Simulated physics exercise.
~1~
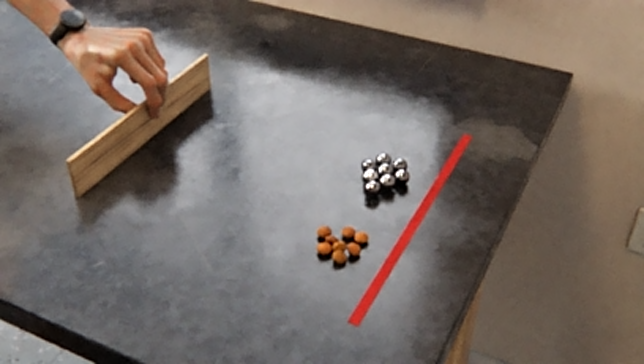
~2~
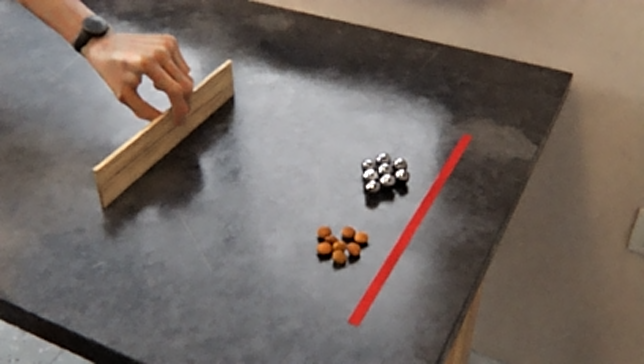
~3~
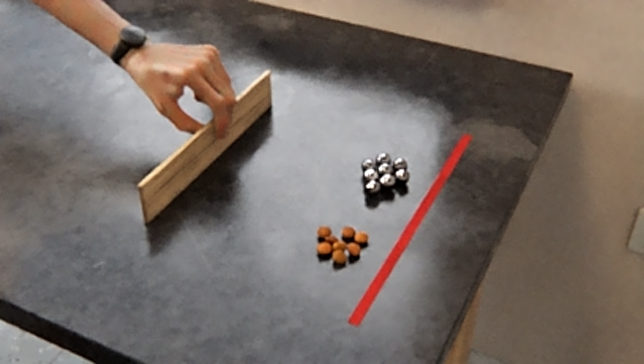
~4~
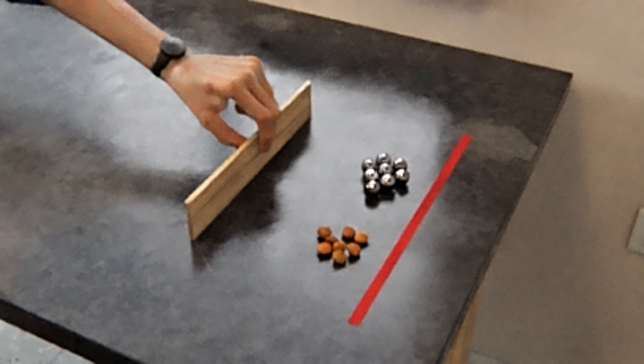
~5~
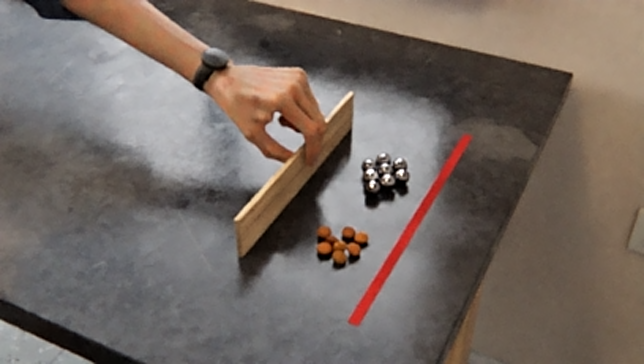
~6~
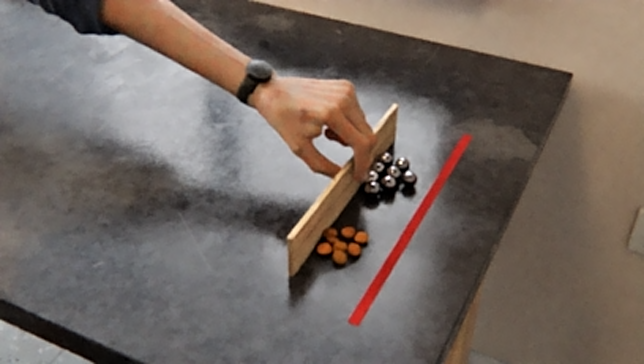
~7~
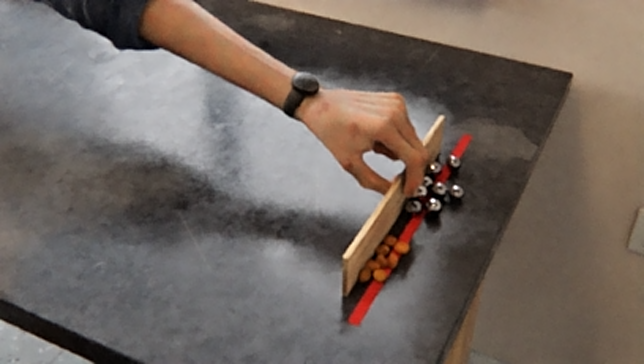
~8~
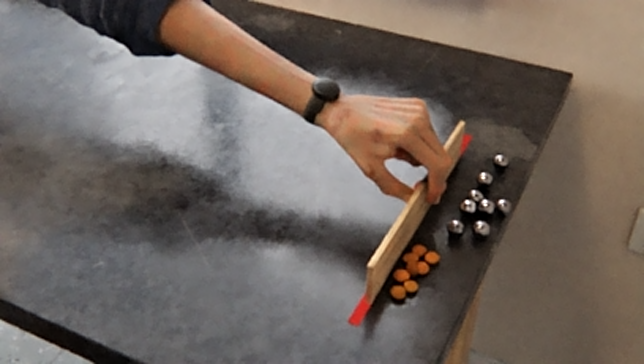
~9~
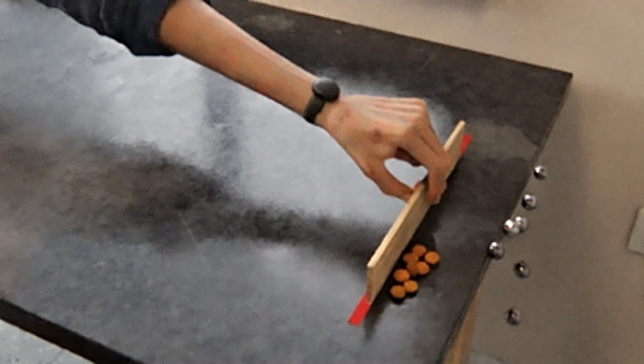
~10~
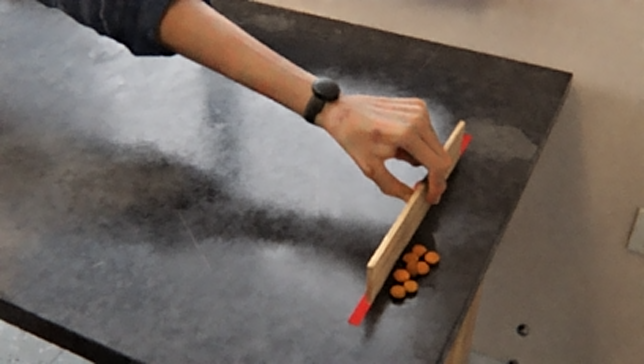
A hand slid an upright strip of wood rightward across a dark tabletop, pushing small orange pieces and shiny silver balls until it stopped at the red tape; the silver balls rolled on and all dropped off the edge, while the orange pieces stayed.
